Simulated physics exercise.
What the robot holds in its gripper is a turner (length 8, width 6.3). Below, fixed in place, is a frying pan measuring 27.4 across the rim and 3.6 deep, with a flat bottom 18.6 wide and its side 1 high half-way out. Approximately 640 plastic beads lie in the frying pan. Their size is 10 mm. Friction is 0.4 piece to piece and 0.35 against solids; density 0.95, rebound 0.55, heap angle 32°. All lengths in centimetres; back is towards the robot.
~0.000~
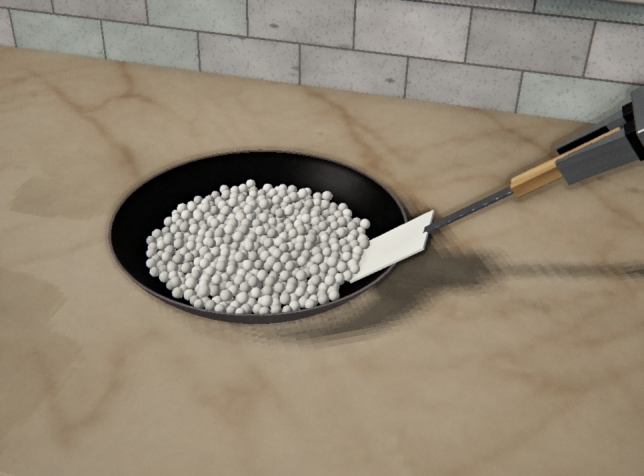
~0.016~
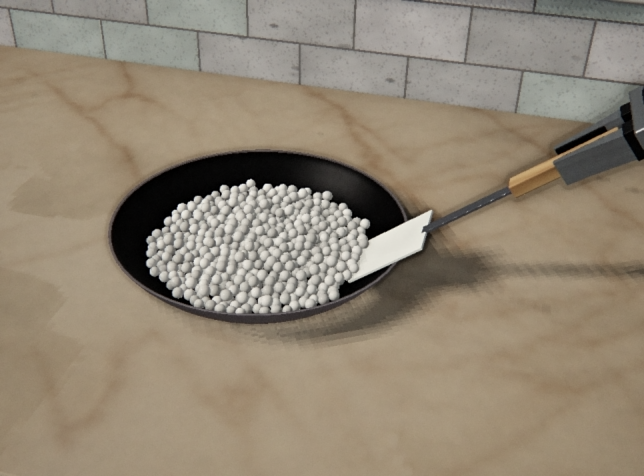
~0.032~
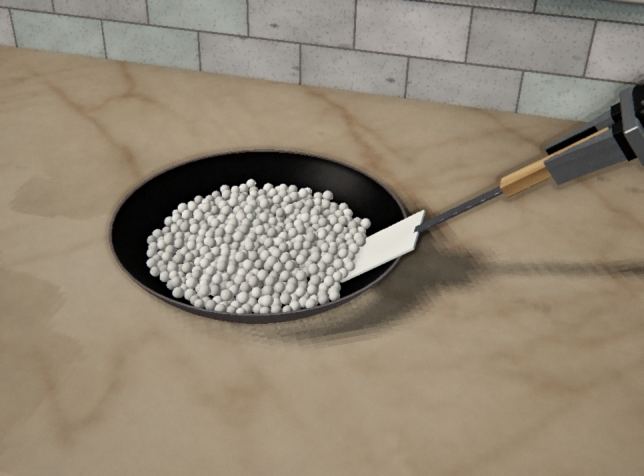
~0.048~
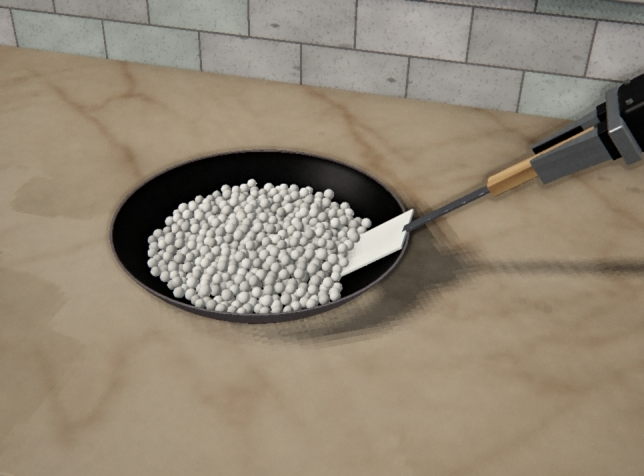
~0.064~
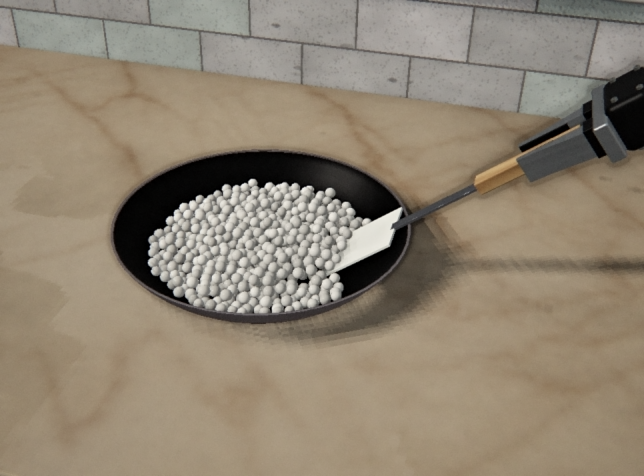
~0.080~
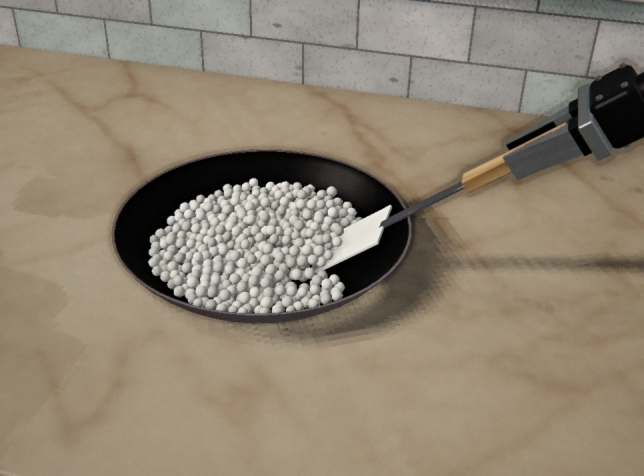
Robot arm slowly pushing a white-bladed turner leftward into pale round beads in a black frying pan on a marbled countertop.
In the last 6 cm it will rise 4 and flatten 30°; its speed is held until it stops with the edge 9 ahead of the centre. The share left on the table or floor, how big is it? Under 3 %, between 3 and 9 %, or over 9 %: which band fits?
The band that fits is between 3 and 9 %.
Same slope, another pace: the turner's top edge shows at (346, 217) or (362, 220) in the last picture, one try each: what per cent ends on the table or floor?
About 15 and 15 per cent.
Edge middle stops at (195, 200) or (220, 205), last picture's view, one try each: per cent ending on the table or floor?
Around 0 per cent for the first try and 0 per cent for the second.
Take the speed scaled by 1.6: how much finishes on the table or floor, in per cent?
That comes to some 15 per cent, roughly.
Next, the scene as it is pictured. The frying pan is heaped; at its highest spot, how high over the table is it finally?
It reaches about 4.0 cm.
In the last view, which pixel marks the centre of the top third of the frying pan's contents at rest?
The centre sits at about (182, 220).
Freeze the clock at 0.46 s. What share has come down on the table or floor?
Roughly 6 percent.
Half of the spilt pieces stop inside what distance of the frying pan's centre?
28 cm or so.
After 0.15 s, sloping 39°, highest piece 4 above the table; 643 in the frying pan.
After 0.23 s, sloping 29°, highest piece 5 above the table; 643 in the frying pan.
After 0.46 s, sloping 9°, highest piece 5 above the table; 604 in the frying pan, 36 on the table or floor, 3 on the blade or in flight.
After 1.51 s, sloping 9°, highest piece 4 above the table; 604 in the frying pan, 39 on the table or floor.
At rest, 604 in the frying pan, 39 on the table or floor. That is 6 % on the table or floor.
